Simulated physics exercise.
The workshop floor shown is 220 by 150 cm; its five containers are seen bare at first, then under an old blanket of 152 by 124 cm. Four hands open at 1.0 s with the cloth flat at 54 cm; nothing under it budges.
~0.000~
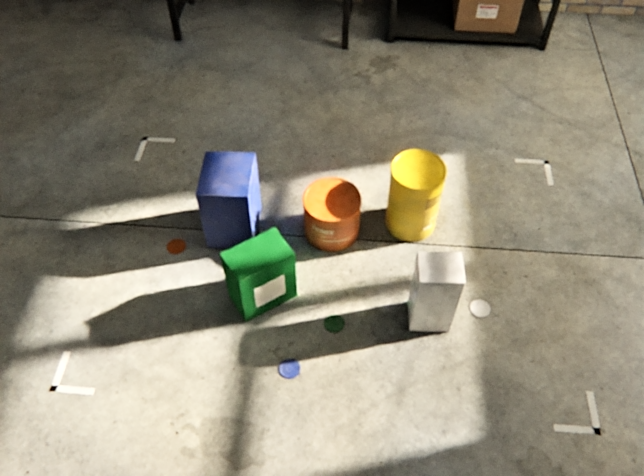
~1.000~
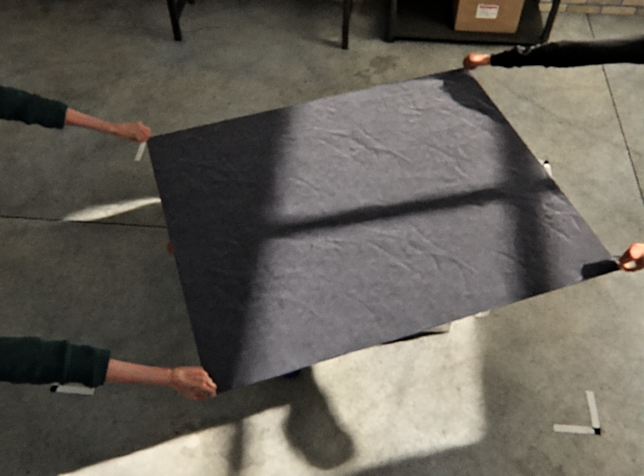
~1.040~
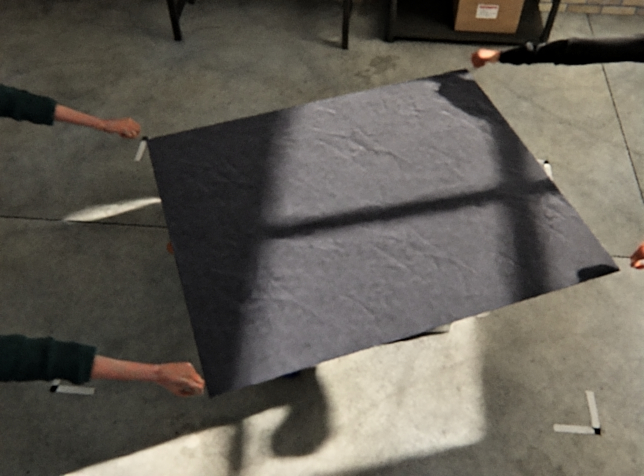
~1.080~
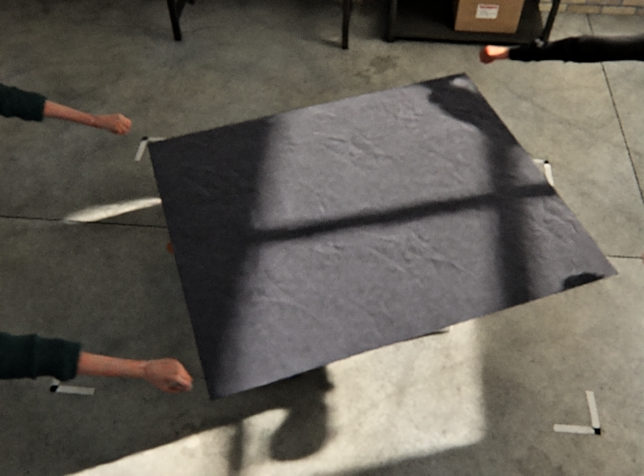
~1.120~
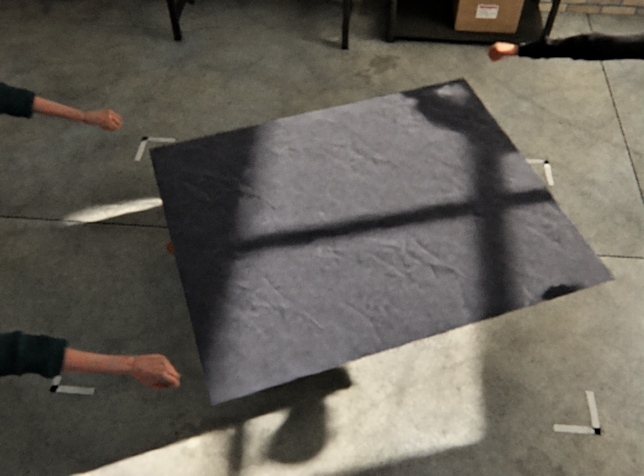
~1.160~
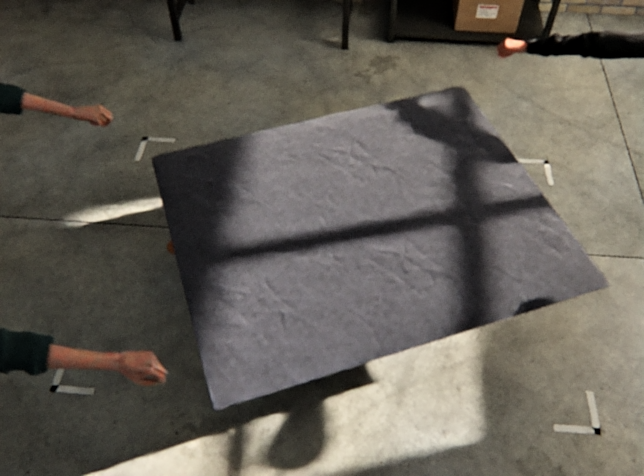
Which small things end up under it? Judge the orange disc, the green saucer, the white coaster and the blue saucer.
In order: The orange disc still shows; the green saucer ends under the cloth; the white coaster gets covered; the blue saucer vanishes under it.
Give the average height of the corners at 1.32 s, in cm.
About 20 cm.
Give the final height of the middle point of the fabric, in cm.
Some 24 cm up.
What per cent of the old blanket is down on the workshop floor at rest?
Some 5 per cent.
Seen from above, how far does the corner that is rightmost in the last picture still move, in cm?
Some 24 cm.
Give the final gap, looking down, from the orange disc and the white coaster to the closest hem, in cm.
Roughly 8 cm, 8 cm.
After 1.3 s, 0 % of it is down, spanning 172 by 167 cm, above blue saucer, white coaster, green saucer.
After 1.5 s, 0 % of it is down, spanning 162 by 143 cm, above blue saucer, white coaster, green saucer.
After 1.6 s, 5 % of it is down, spanning 157 by 146 cm, above blue saucer, white coaster, green saucer.
After 1.8 s, 5 % of it is down, spanning 155 by 150 cm, above blue saucer, white coaster, green saucer.
After 3.3 s, 5 % of it is down, spanning 154 by 147 cm, above blue saucer, white coaster, green saucer.
